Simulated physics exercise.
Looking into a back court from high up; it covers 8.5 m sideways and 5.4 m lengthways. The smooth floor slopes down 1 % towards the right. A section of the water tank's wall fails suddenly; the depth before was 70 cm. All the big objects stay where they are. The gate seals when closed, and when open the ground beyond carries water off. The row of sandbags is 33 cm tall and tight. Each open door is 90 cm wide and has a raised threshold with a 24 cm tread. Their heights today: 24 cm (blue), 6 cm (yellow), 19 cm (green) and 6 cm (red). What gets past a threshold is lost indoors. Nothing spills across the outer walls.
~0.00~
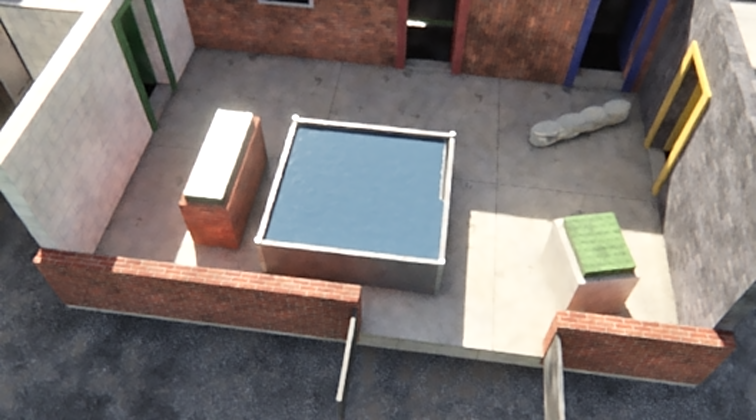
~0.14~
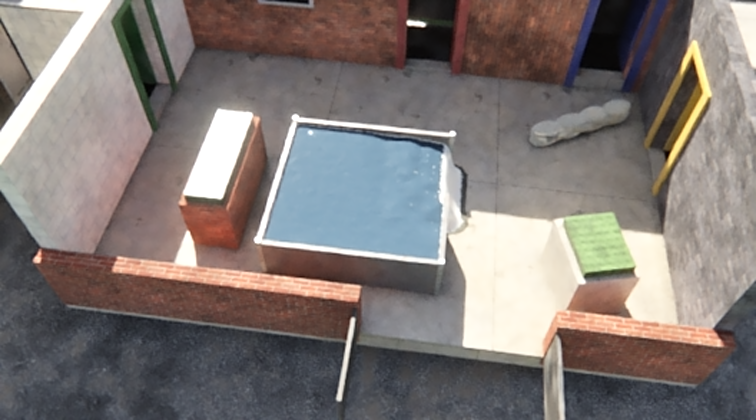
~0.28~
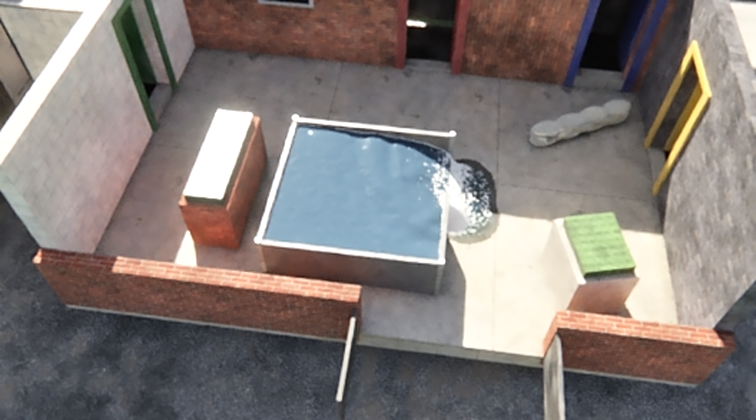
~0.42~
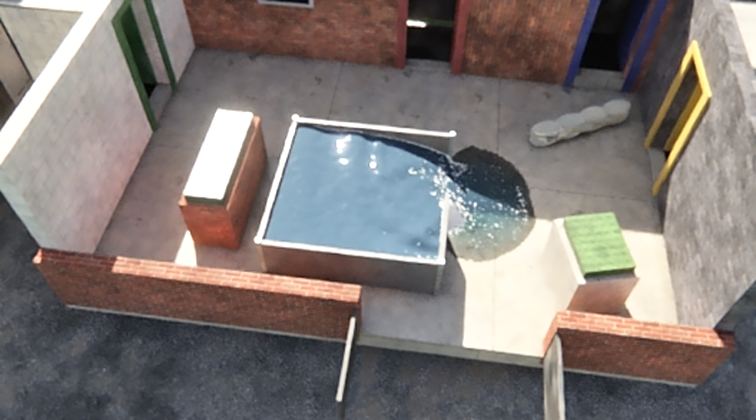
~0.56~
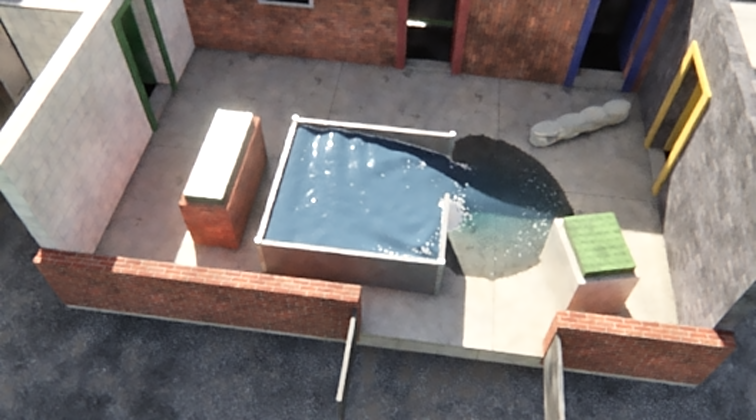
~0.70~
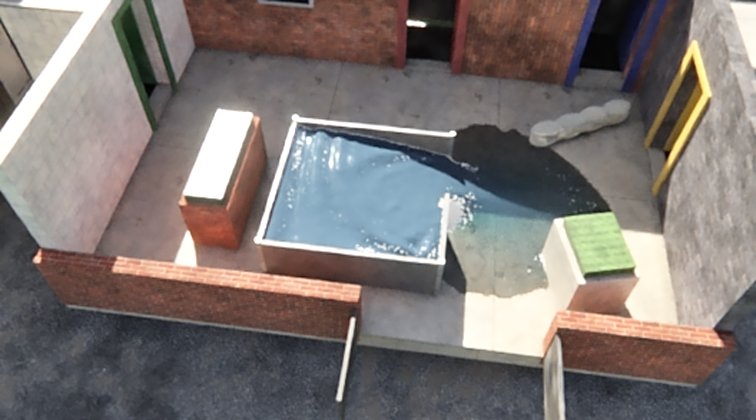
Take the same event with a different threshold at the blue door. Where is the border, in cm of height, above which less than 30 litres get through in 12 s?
About 17 cm.
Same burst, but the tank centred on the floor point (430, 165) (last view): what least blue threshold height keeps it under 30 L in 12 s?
About 28 cm.
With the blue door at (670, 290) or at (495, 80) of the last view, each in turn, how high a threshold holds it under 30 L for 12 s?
About 16 and 7.5 cm.
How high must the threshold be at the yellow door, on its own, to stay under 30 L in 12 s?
About 28 cm at yellow.
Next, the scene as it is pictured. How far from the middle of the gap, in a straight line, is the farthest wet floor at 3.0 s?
Roughly 4.4 m.
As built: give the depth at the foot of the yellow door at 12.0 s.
Some 14.5 cm.
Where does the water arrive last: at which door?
It is the green one.
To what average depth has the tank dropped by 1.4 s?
About 52 cm.
After 1.4 s water covers 25 % of the floor, deepest (43 cm) near (454, 189); it has not reached the blue door.
After 3.0 s water covers 35 % of the floor, deepest (44 cm) near (638, 98); 24 cm at the blue door, 0 litres in over its 24 cm threshold.
After 12.0 s water covers 95 % of the floor, deepest (15 cm) near (638, 98); 11 cm at the blue door, 6 litres in over its 24 cm threshold.
At the blue door as built, the water arrived by 2.2 s and peaked near 27 cm at 3.2 s.
With a threshold of 15 cm, 44 litres would have come in within the 12 s; with 20 cm, 17 litres. So under 30 litres takes about 17 cm.
